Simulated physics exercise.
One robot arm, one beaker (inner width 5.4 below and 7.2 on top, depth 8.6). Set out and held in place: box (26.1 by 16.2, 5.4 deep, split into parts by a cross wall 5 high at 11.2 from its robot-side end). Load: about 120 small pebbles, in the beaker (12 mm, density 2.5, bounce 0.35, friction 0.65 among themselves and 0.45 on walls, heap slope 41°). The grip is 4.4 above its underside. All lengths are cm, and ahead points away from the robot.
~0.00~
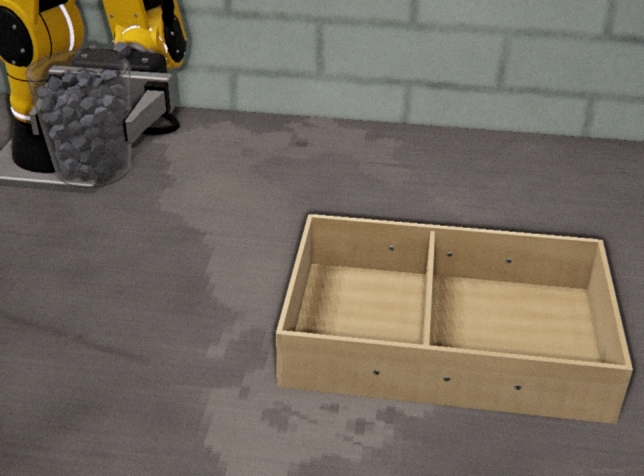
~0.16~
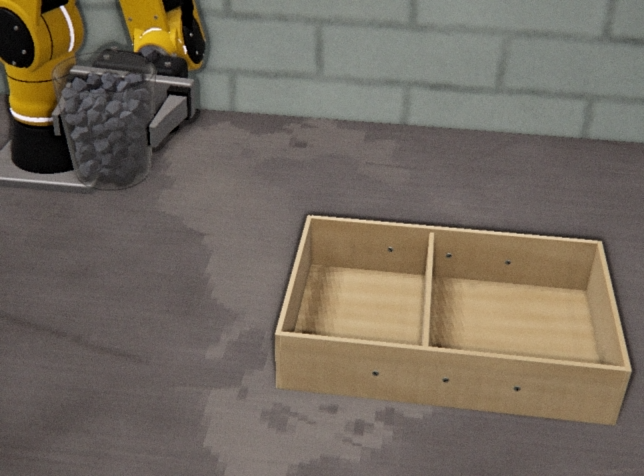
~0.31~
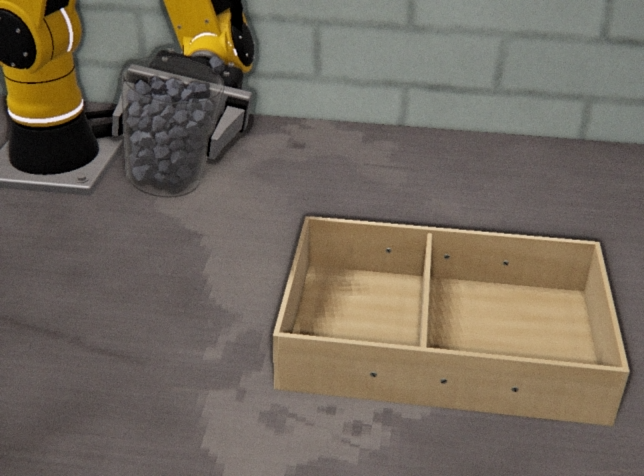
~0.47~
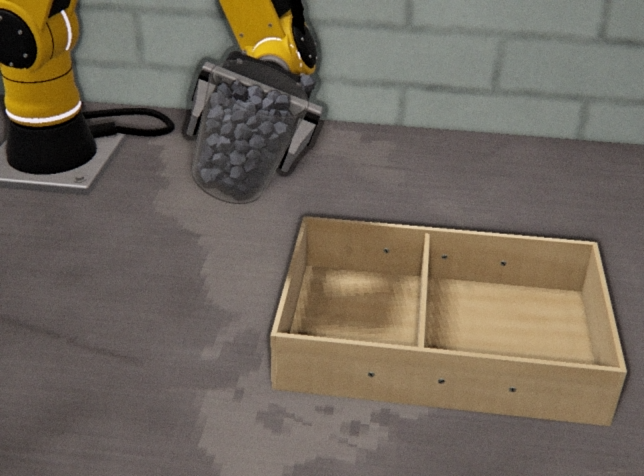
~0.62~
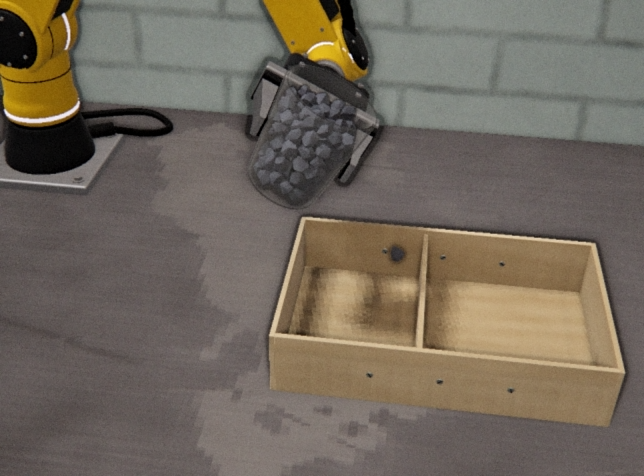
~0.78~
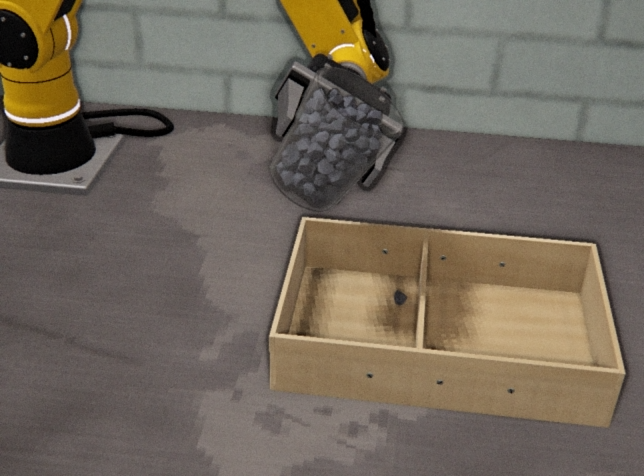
At first, a yellow robot arm holds a clear beaker full of gray pebbles upright at the upper left, away from a divided wooden box. The arm carries it right toward the box, tilting it steadily, and a single pebble drops into the box's left compartment.
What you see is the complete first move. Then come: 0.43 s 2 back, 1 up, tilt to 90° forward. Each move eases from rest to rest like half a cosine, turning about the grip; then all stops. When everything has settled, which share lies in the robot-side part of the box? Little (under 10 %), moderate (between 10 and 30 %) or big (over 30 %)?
Answer: Moderate; between 10 and 30 % of the small pebbles finish in the robot-side part of the box.
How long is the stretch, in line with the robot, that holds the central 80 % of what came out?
Roughly 4 cm.
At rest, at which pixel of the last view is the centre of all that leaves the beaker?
Near (393, 319).
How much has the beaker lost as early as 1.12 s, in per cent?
Near 0 per cent so far.
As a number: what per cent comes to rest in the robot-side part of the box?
Roughly 15 per cent.
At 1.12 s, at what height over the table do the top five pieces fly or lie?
Some 22 cm.
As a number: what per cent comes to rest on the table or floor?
Roughly 0 per cent.
After 0.95 s, tilted 50° forward, highest piece 22 above the table; 118 in the beaker, 1 in the robot-side part.
After 1.12 s, tilted 84° forward, highest piece 22 above the table; 118 in the beaker, 1 in the robot-side part.
After 1.41 s, tilted 90° forward, highest piece 22 above the table; 105 in the beaker, 13 in the robot-side part, 1 in flight or on a rim.
After 2.46 s, tilted 90° forward, highest piece 22 above the table; 101 in the beaker, 17 in the robot-side part, 1 in the far-side part.
At rest, 101 in the beaker, 17 in the robot-side part, 1 in the far-side part. That is 14 % in the robot-side part of the box.
